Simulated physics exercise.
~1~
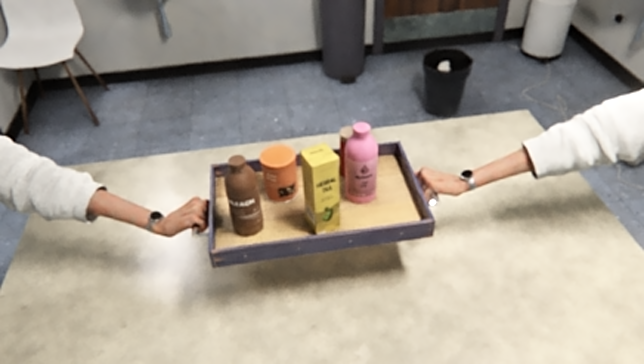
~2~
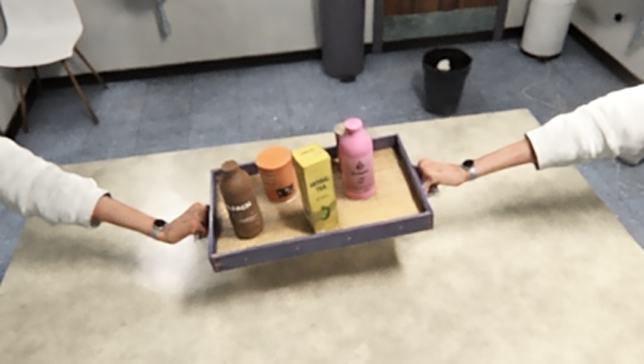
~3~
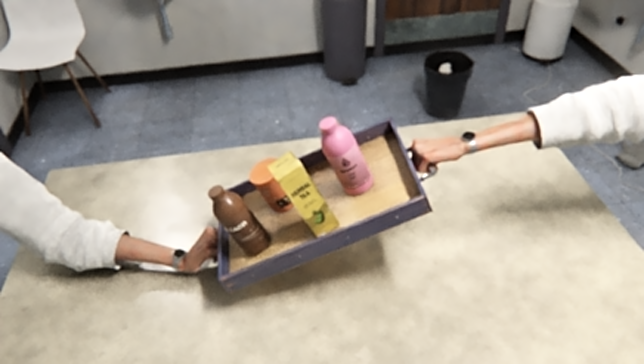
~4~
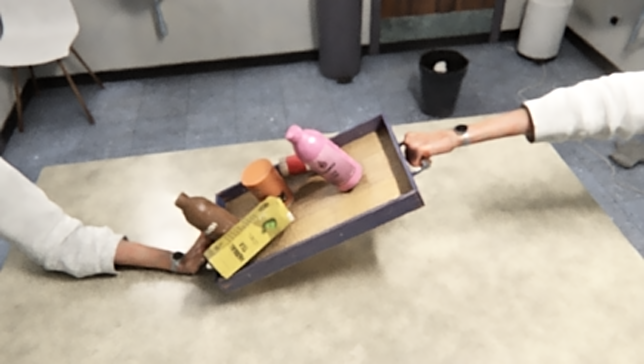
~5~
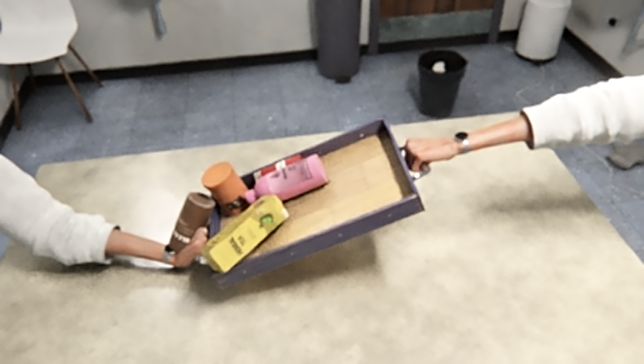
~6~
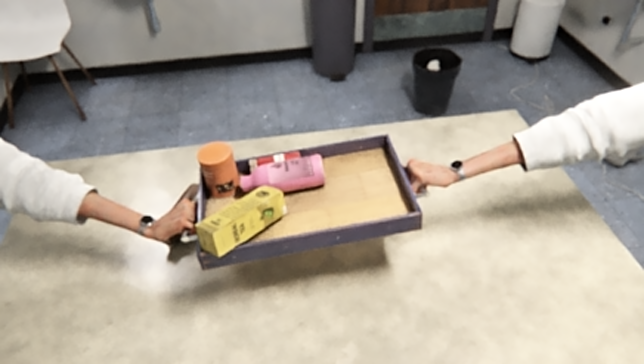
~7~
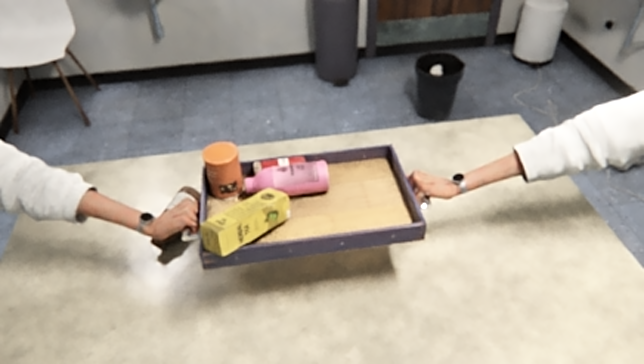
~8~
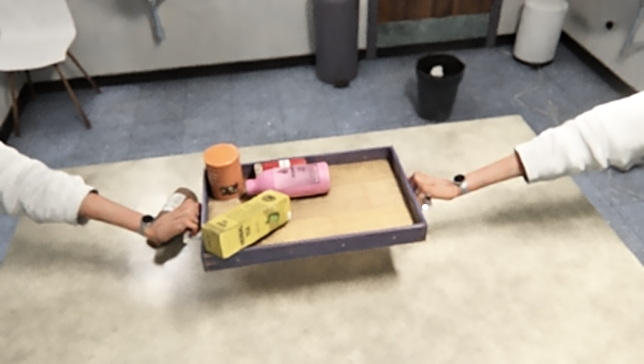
In a room with a blue floor, seen from above across a pale tabletop, two hands in white sleeves hold a dark-rimmed tray from either side. On it stand a brown bottle at the left, an orange tin, a yellow carton, a pink bottle and, partly hidden behind, a red container. The hands tilt the tray steeply, left side down, and the carton topples while the brown bottle tips over the left edge. The pink bottle falls over as the tin slides left. The hands level the tray, leaving the tin upright beside the toppled carton, pink bottle and red container, with the brown bottle off the tray by the left hand.
